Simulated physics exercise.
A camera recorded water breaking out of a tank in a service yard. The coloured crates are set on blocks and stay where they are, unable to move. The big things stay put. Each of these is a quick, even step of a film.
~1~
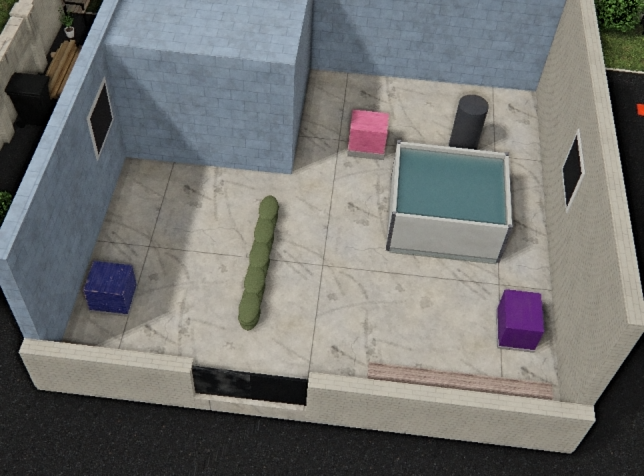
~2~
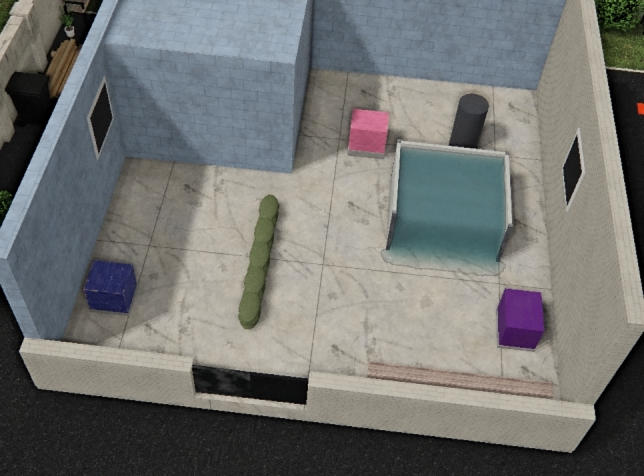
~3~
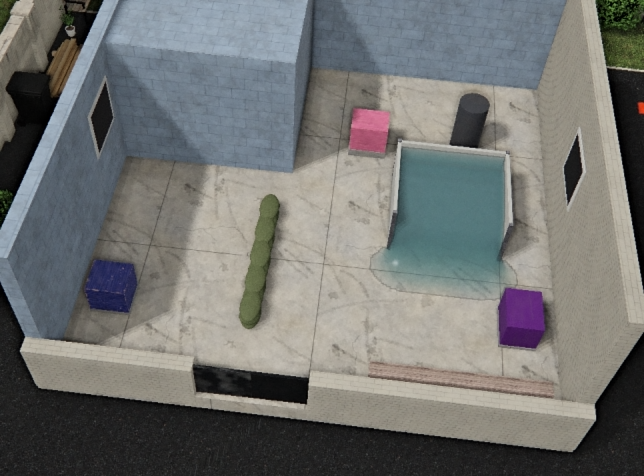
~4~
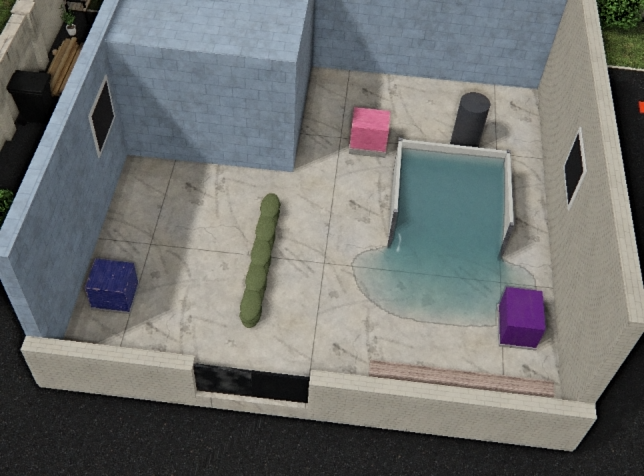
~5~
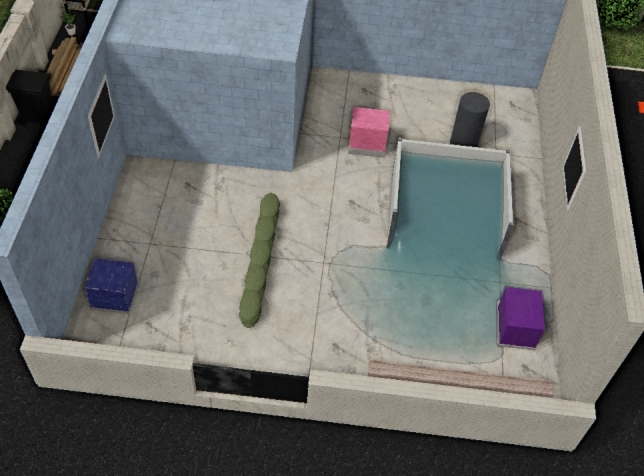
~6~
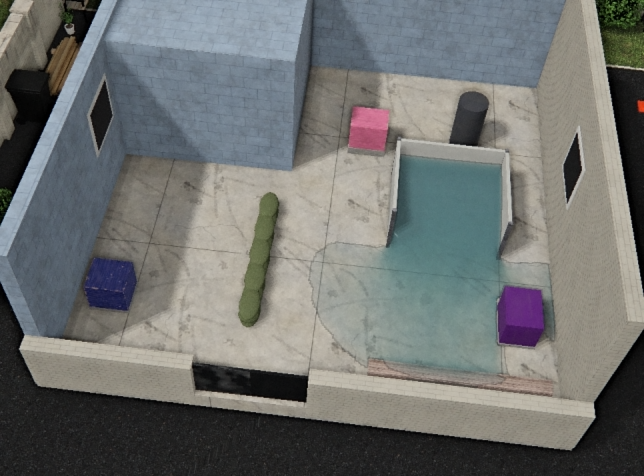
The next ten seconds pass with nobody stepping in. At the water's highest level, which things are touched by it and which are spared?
Going through them: The purple crate is touched; the pink crate is spared; the blue crate is touched.
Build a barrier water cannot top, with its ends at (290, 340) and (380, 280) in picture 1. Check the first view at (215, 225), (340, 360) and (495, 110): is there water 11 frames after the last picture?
Taking the three spots in order: Spared, soaked, spared.
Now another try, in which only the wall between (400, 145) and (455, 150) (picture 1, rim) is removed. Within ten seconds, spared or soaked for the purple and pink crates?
In short: The purple one is soaked; the pink one takes water.
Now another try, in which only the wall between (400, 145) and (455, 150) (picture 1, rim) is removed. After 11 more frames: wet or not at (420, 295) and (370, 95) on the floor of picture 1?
Untouched, then submerged.
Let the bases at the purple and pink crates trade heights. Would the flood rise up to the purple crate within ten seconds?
Note: Purple crate is flooded.
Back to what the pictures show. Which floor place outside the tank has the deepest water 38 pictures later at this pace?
I'd say near (54, 364).
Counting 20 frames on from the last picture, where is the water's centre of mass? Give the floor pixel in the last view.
The water's middle lies around (375, 318).
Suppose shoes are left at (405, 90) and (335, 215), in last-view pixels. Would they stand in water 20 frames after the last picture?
Clear, then clear.
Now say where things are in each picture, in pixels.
The tank at (452, 186) is whole and still, in the first picture.
Water pours out at (446, 240) and has run to (502, 264), in the second picture.
The front is at (511, 285), out from the gap at (446, 242), in the third picture.
Water pours out at (446, 243) and has run to a hidden place, in the fourth picture.
The front is at (389, 344), out from the gap at (446, 244), in the fifth picture.
The front is at (364, 361), out from the gap at (445, 244), in the sixth picture.
A moment on, water covers 30 % of the floor; the purple crate water round its plinth, the pink crate not reached, the blue crate not reached.
Next, water covers 35 % of the floor; the purple crate water round its plinth, the pink crate not reached, the blue crate not reached.
Then, water covers 50 % of the floor; the purple crate water round its plinth, the pink crate not reached, the blue crate water round its plinth.
Later, water covers 80 % of the floor; the purple crate water round its plinth, the pink crate water round its plinth, the blue crate water round its plinth.
In the end, water covers 95 % of the floor; the purple crate was topped, the pink crate stayed above the water, the blue crate was topped.
